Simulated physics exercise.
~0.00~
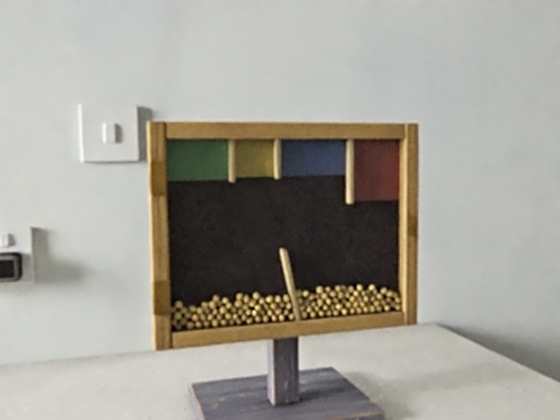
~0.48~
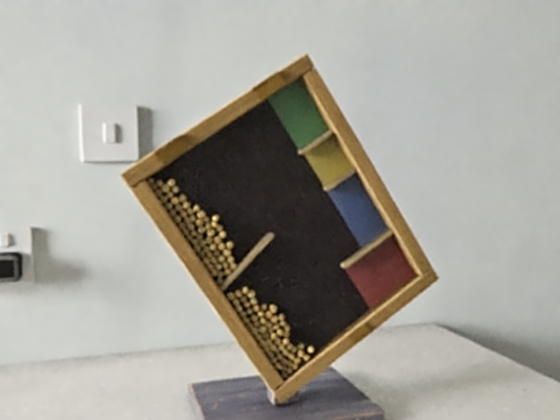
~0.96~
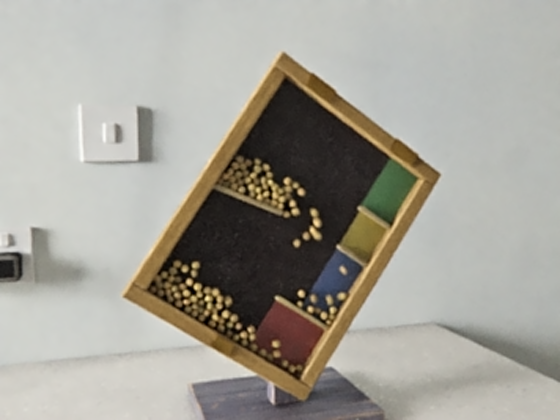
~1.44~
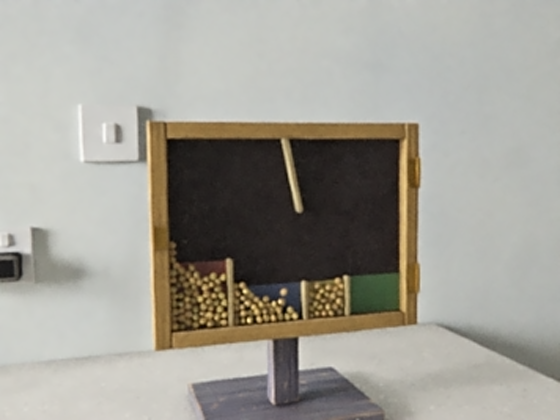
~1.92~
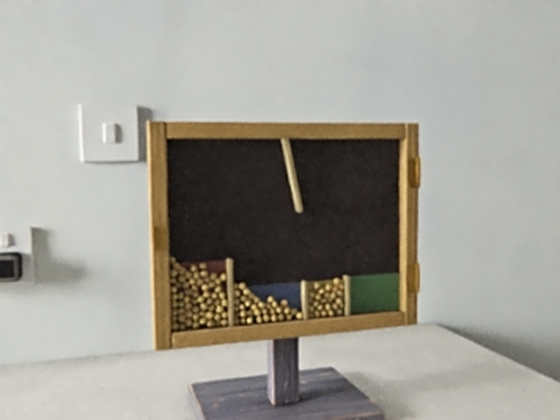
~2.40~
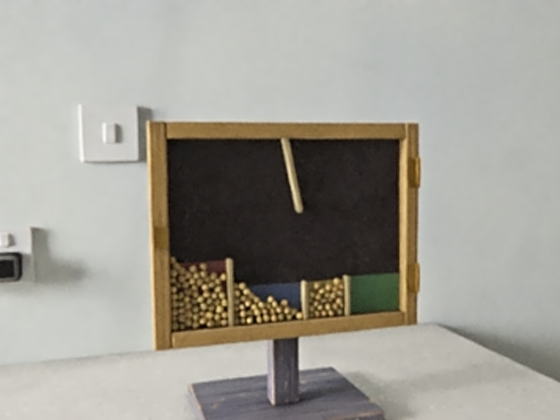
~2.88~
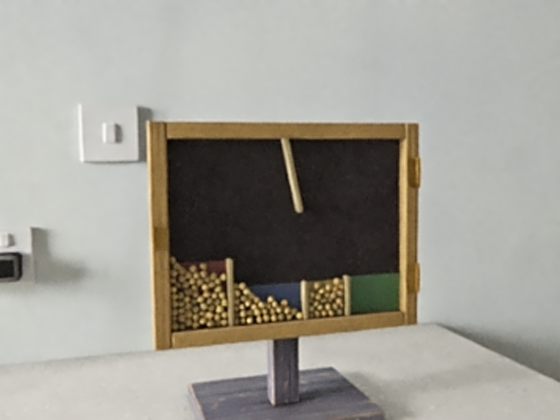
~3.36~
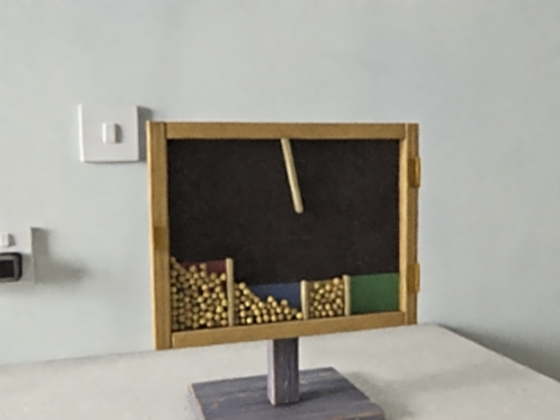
On a pale tabletop against a light wall, a framed box of wooden beads turned clockwise on its stand until it was upside down, and the beads spilled into the red, blue and yellow pockets, settling with the green one empty.
